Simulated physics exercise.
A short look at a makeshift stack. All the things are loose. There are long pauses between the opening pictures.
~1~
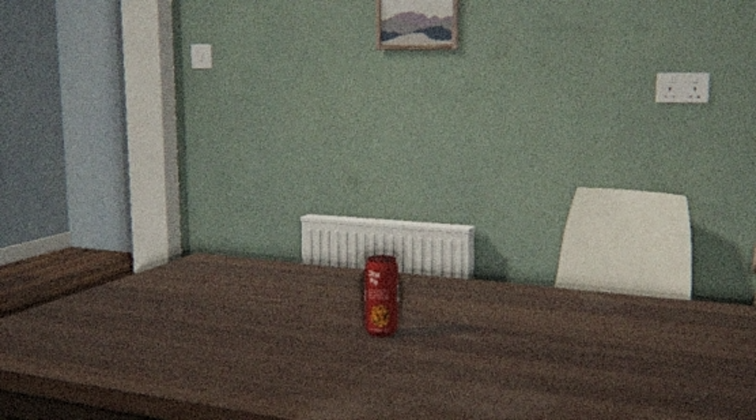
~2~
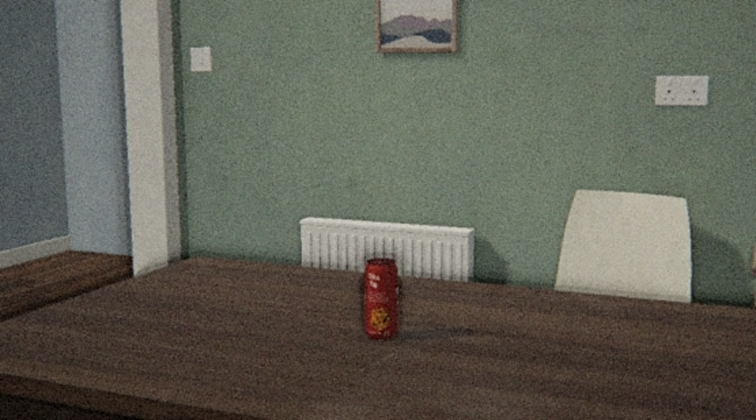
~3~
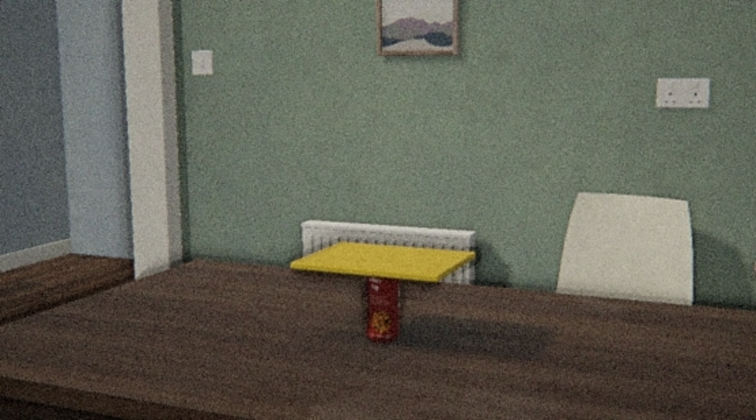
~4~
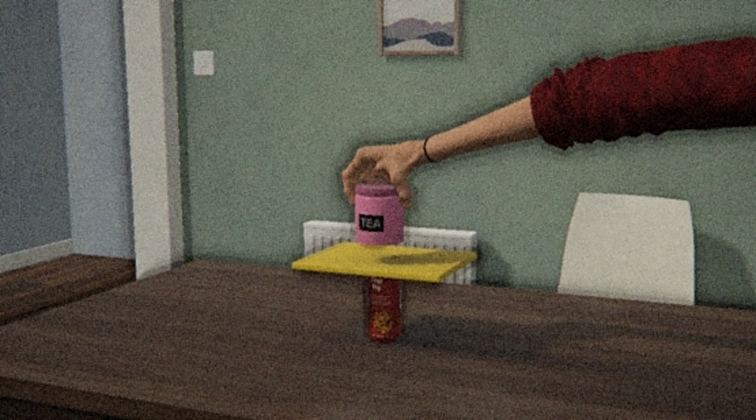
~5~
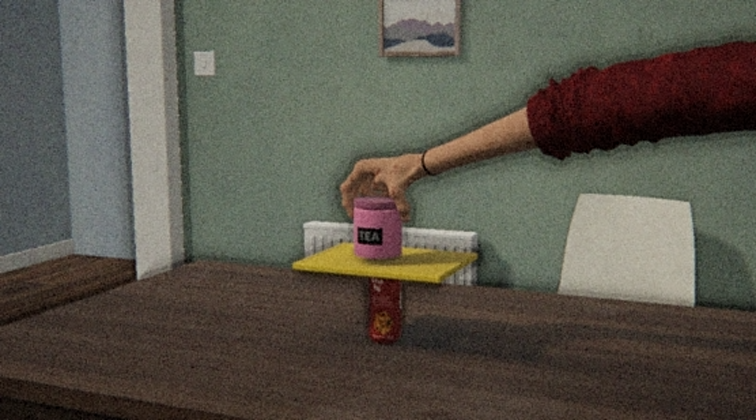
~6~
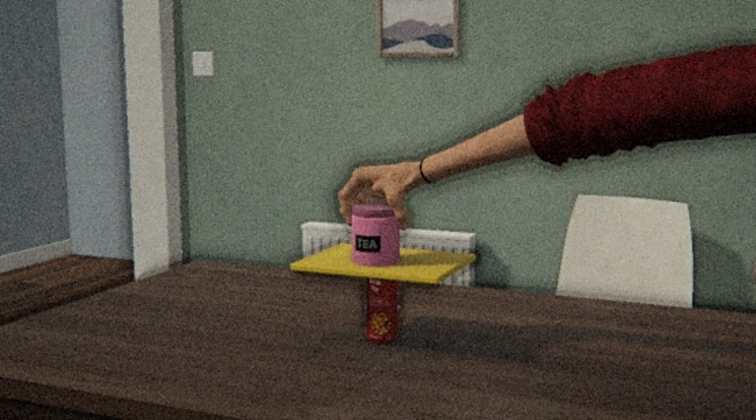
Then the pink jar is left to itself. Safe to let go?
As it turns out, it stays up.
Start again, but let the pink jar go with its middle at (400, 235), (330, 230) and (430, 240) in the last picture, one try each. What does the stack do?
First try: It stays up; second try: It loses its balance; third try: It loses its balance.
Then, 0.30 s after the last picture, nothing has stirred.
Then, 0.70 s after the last picture, pink jar resting near (376, 235).
At rest, all 3 in place. Seen from the same camera at the end, pink jar near (376, 235). The stack keeps its balance.
